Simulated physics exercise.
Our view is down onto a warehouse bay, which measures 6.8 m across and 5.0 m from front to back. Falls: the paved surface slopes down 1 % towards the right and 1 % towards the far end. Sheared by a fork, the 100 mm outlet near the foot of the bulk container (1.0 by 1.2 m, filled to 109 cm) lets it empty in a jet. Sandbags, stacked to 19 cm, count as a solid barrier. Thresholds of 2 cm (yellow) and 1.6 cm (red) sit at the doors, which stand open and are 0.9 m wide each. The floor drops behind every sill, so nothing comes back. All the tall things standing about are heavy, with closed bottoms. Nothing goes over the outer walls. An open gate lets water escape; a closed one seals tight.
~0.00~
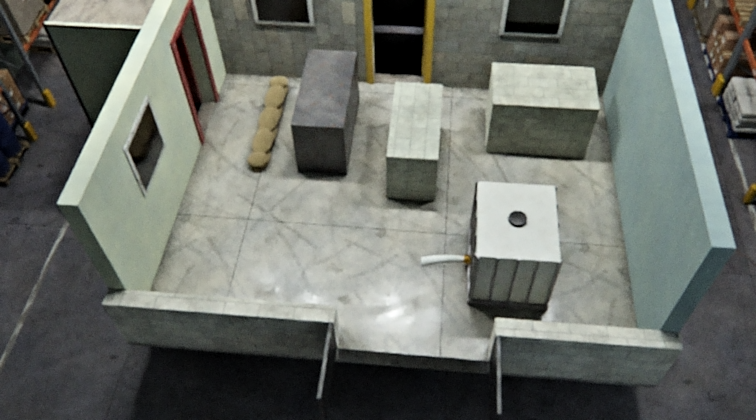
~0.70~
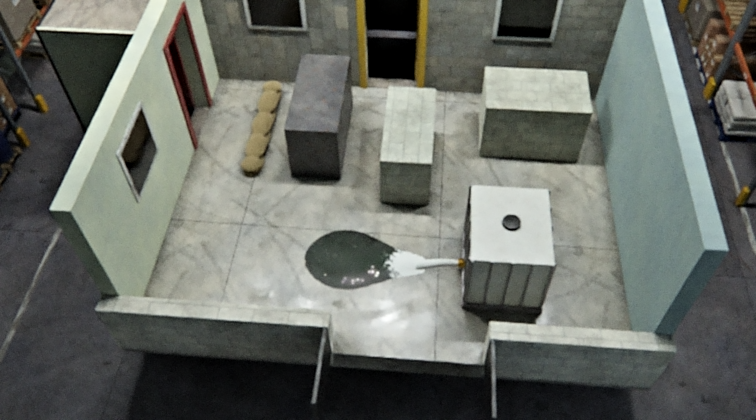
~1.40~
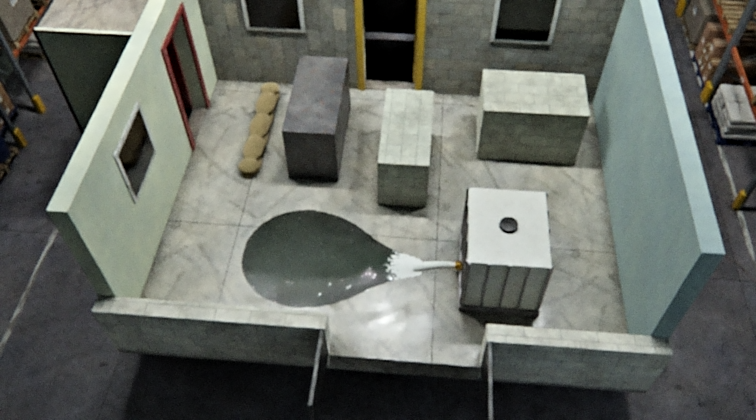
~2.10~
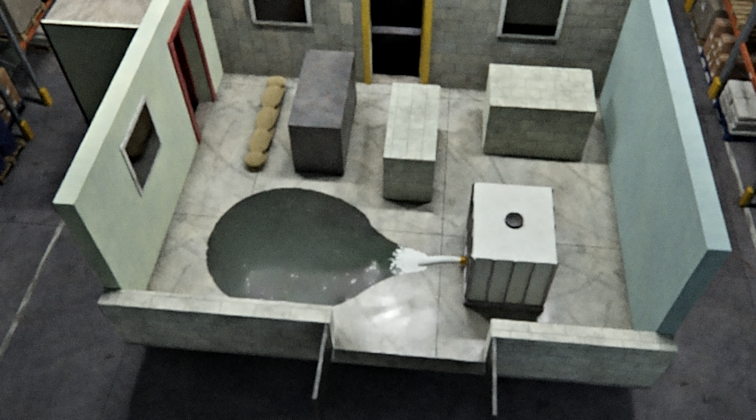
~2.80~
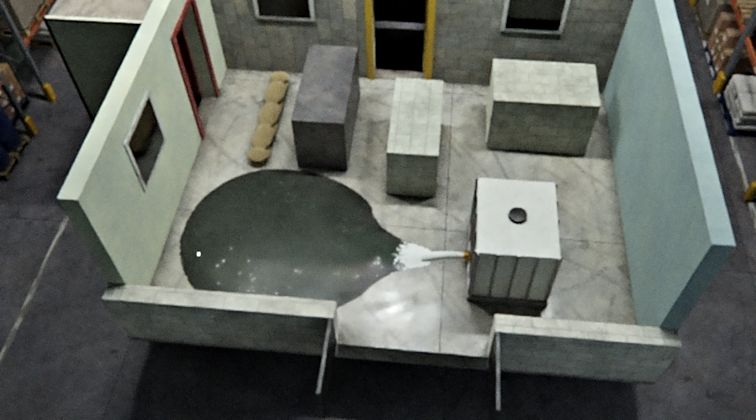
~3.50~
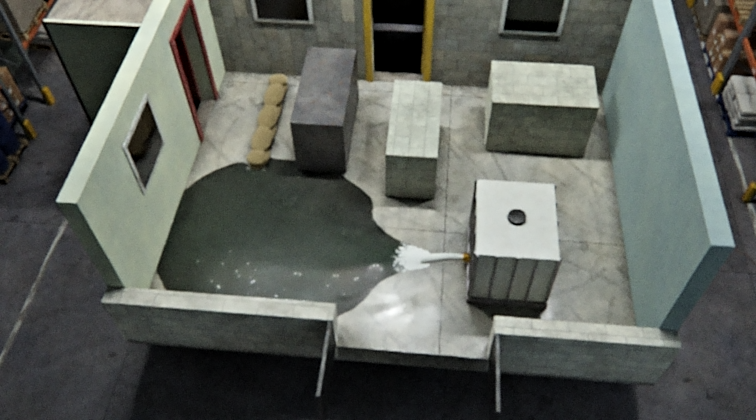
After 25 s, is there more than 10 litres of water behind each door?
At the end, the yellow door misses the cutoff; the red door beats the cutoff.
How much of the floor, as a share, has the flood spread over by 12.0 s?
Roughly 50 per cent.
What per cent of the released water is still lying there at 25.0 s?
Roughly 90 per cent.
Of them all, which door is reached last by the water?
Last comes the yellow one.
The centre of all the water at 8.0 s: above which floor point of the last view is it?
I'd say somewhere about (254, 217).
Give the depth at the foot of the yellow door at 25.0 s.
I'd put it at around 2.5 centimetres deep.
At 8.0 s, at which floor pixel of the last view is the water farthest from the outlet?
Near pixel (224, 78).
After 5.0 s water covers 30 % of the floor and is deepest (5 cm) near (409, 258); yellow door not reached, red door not reached.
After 8.0 s water covers 40 % of the floor and is deepest (5 cm) near (409, 258); yellow door not reached, red door 1.2 cm at the sill, 0 L in.
After 12.0 s water covers 50 % of the floor and is deepest (6 cm) near (422, 259); yellow door 0.78 cm at the sill, 0 L in, red door 2.3 cm at the sill, 0 L in.
After 16.0 s water covers 65 % of the floor and is deepest (6 cm) near (422, 259); yellow door 2 cm at the sill, 0 L in, red door 4.1 cm at the sill, 9 L in.
After 25.0 s water covers 85 % of the floor and is deepest (6 cm) near (261, 87); yellow door 2.5 cm at the sill, 2 L in, red door 3.8 cm at the sill, 50 L in.
